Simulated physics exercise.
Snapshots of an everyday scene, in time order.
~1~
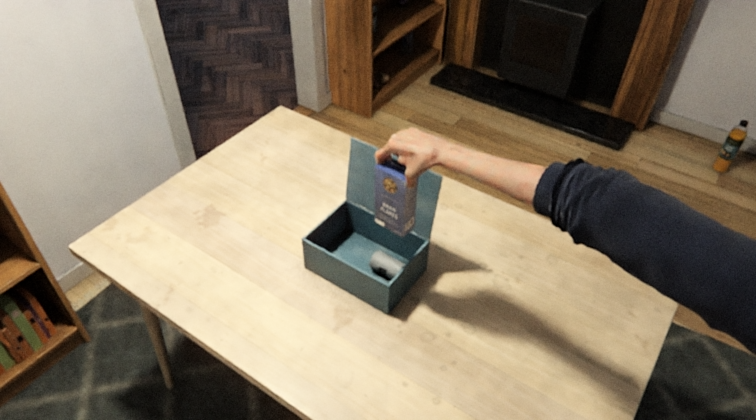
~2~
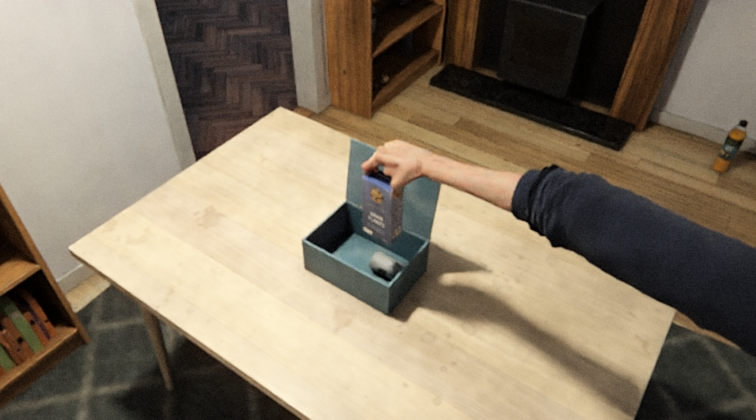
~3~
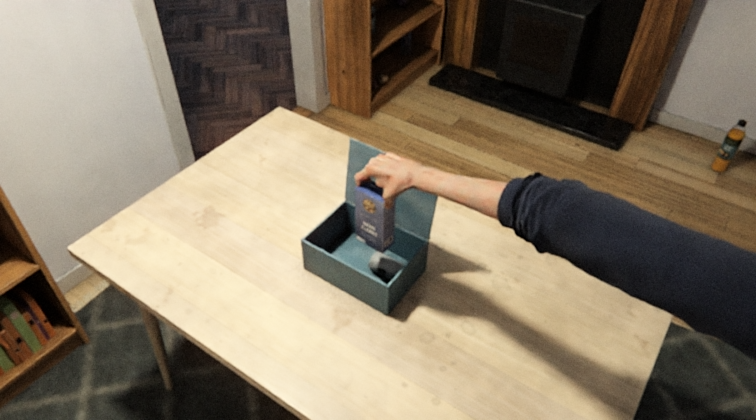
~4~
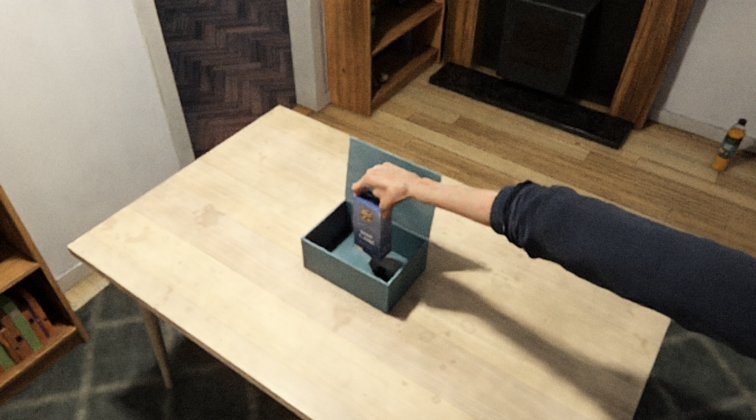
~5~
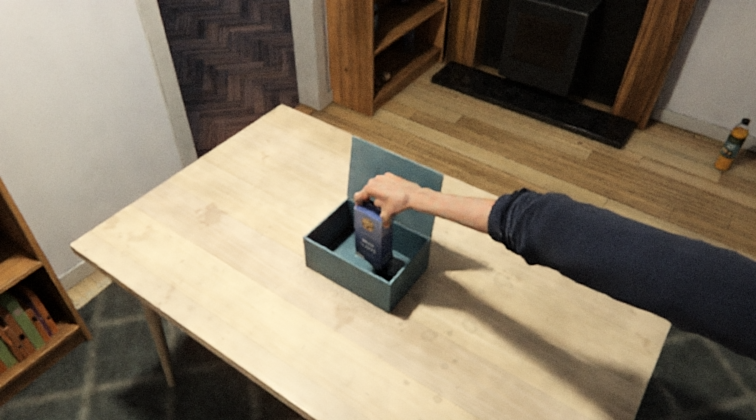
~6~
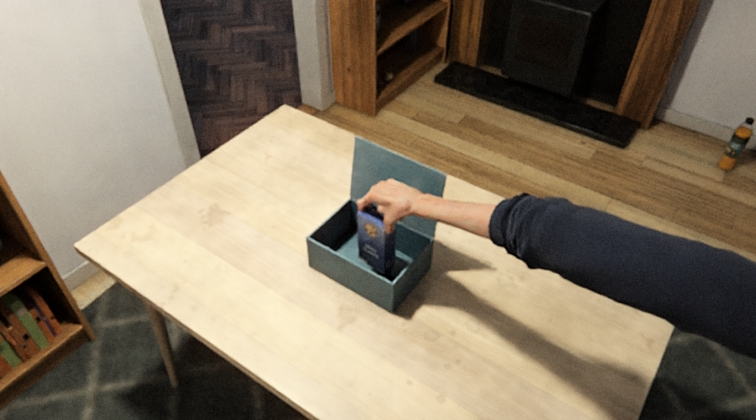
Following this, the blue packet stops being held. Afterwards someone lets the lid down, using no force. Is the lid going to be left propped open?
Fails to shut.
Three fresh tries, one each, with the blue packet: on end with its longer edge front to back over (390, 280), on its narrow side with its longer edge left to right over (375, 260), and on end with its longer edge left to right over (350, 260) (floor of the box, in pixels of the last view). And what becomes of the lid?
So: First open, second shut tight, third open.
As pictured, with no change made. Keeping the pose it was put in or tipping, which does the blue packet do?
Observation: It tilts over.
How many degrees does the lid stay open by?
Some 18 degrees above the rim, more or less.
Then, 1.10 s on from there, lid starting down; blue packet turned 46° from how it was put near (373, 257); grey shaker shifted about its own width.
Then, 1.70 s on from there, lid 45° above the rim; blue packet turned 46° from how it was put near (373, 257); grey shaker shifted about its own width.
In the end, lid 19° above the rim; toppled in the box, blue packet; moved from the start, grey shaker. At the end, from the last picture's camera, blue packet near (373, 257).
